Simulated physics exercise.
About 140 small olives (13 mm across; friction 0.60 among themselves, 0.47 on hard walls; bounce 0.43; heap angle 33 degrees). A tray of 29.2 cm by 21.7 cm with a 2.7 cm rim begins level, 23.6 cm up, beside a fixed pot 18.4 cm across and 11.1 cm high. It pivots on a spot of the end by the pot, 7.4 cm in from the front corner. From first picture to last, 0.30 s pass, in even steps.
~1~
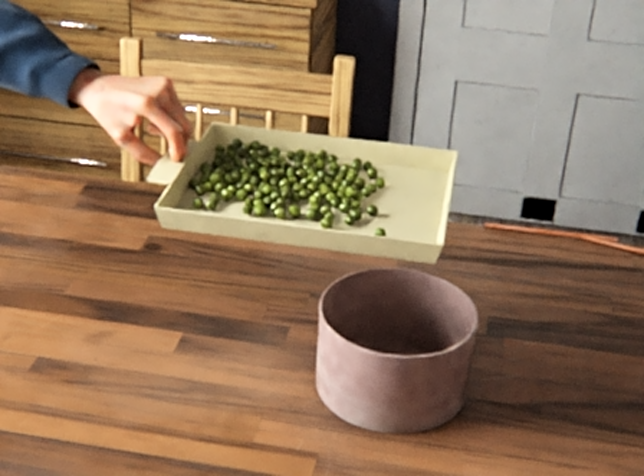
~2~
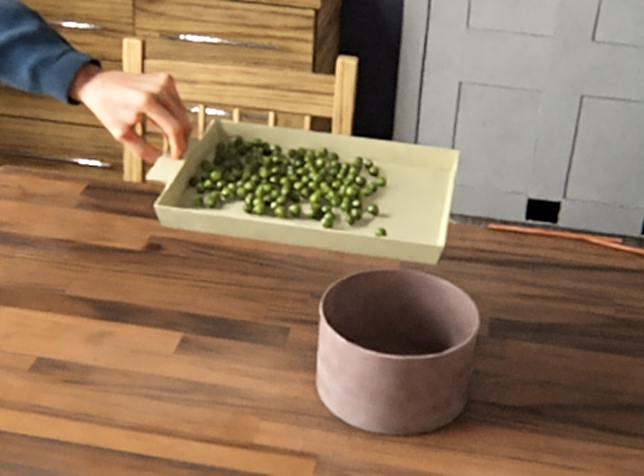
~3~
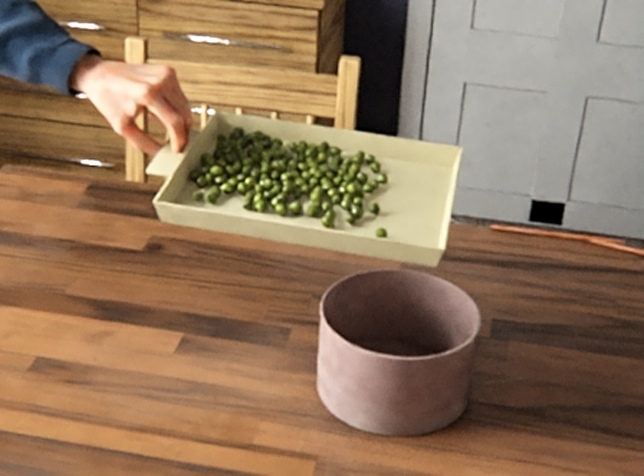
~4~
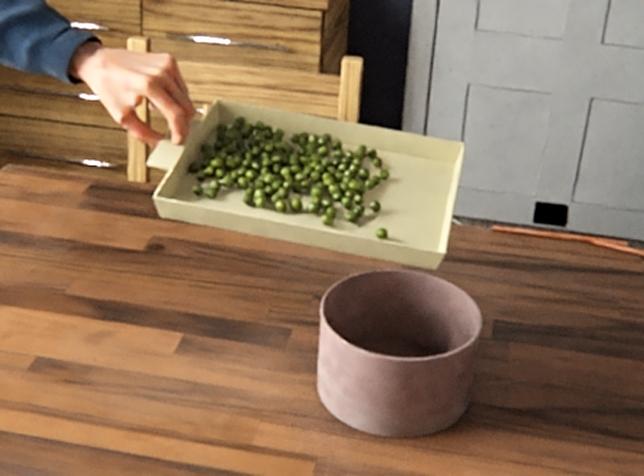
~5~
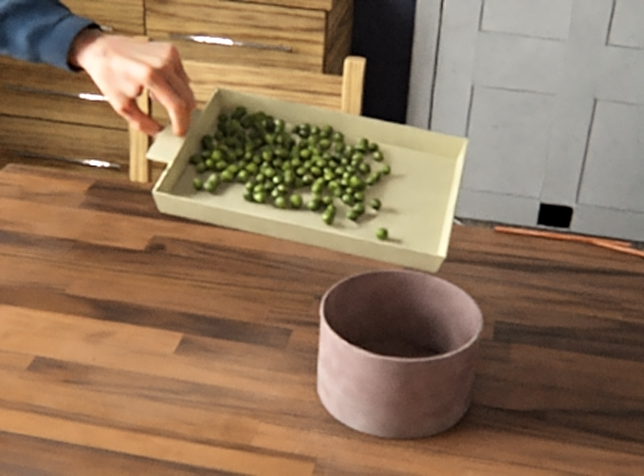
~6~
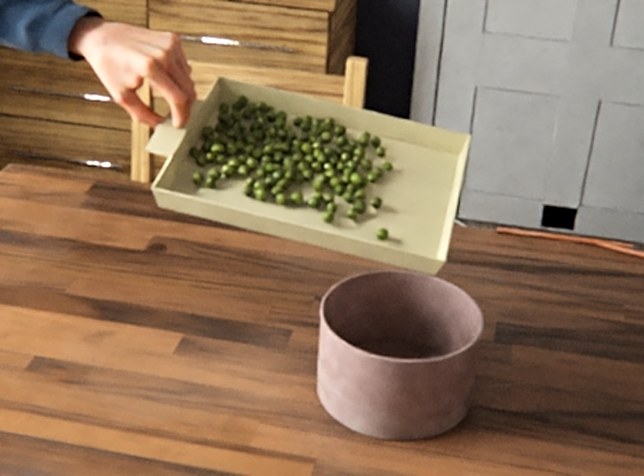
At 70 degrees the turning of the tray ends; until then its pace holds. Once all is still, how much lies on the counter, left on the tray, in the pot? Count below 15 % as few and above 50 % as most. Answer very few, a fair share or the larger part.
Counter: Very few, tray: The larger part, pot: Very few.
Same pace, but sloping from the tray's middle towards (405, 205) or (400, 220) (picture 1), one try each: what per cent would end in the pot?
About 0 and 0 per cent.
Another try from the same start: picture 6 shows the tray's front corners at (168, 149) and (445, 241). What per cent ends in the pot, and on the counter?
Pot 0, counter 5.
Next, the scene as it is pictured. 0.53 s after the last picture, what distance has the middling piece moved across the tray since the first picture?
Roughly 11 cm.
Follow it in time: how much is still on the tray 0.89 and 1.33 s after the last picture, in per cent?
About 100, 95.
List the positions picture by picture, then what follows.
The first frame shows tray tilt 0 degrees, front corners at (162, 205) and (437, 241); middle of the pieces at (293, 183); pot at (399, 309).
The second frame shows tray tilt 1 degrees, front corners at (162, 204) and (438, 242); middle of the pieces at (294, 181).
The third frame shows tray tilt 3 degrees, front corners at (161, 200) and (439, 245), lowest corner right front; middle of the pieces at (295, 176).
The fourth frame shows tray tilt 6 degrees, front corners at (161, 195) and (439, 248), lowest corner right front; middle of the pieces at (296, 170).
The fifth frame shows tray tilt 9 degrees, front corners at (161, 190) and (440, 252), lowest corner right front; middle of the pieces at (296, 164).
The sixth frame shows tray tilt 12 degrees, front corners at (160, 186) and (440, 255), lowest corner right front; middle of the pieces at (297, 159); pot at (402, 313).
Then, 0.53 s after the last picture, tilt 40 degrees; the tray holds 100 %, the pot 0 %.
Then, 0.89 s after the last picture, tilt 58 degrees; the tray holds 100 %, the pot 0 %.
Then, 1.33 s after the last picture, tilt 70 degrees; the tray holds 95 %, the pot 0 %.
In the end, counter 5 %, tray 95 %, pot 0 %.
